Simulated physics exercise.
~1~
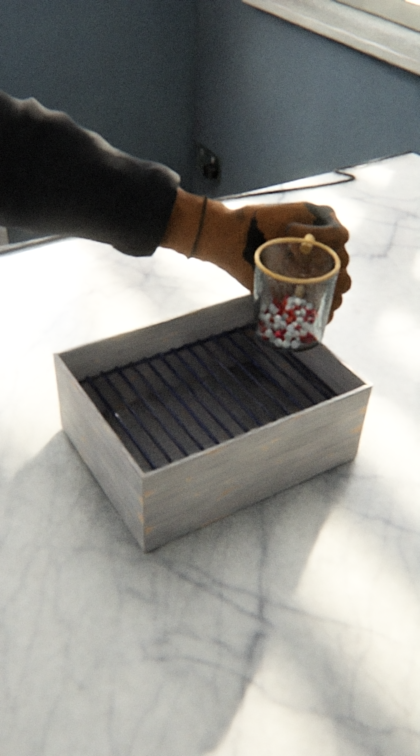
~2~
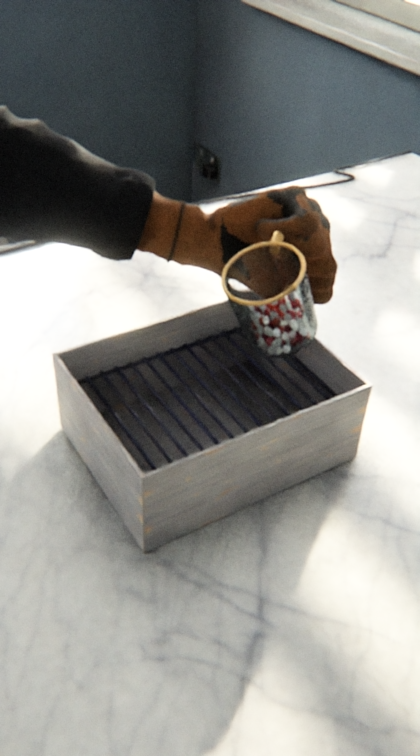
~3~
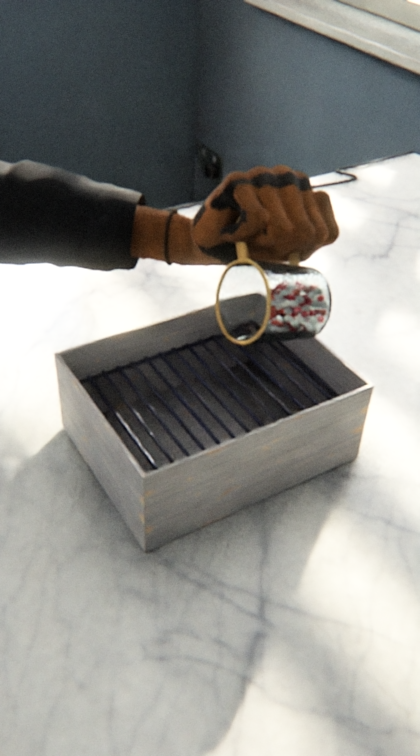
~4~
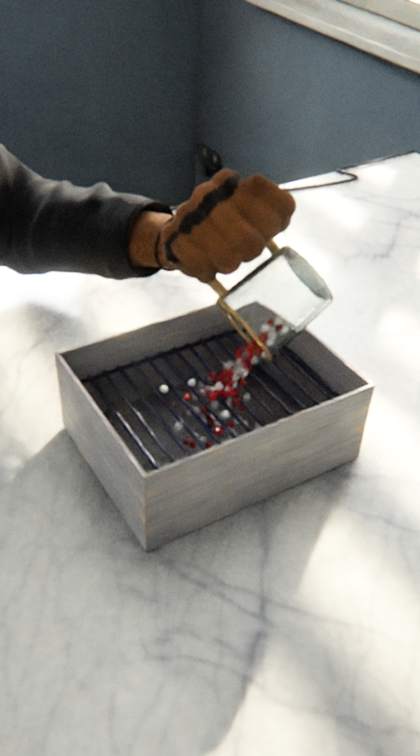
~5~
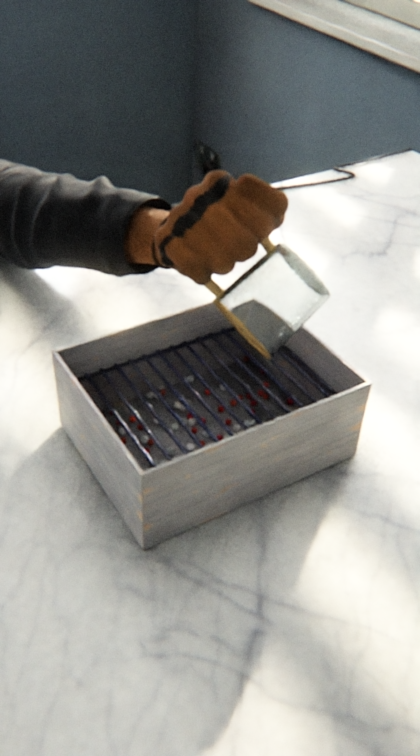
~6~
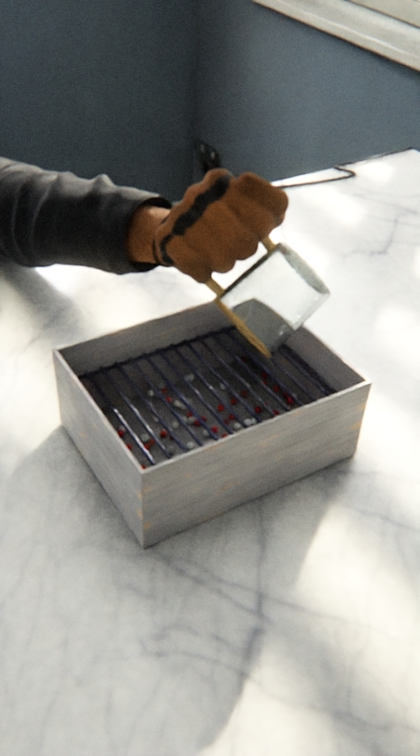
On a marble tabletop, a gloved hand tips a glass cup of red and white pieces into a box, all falling through dark slats.
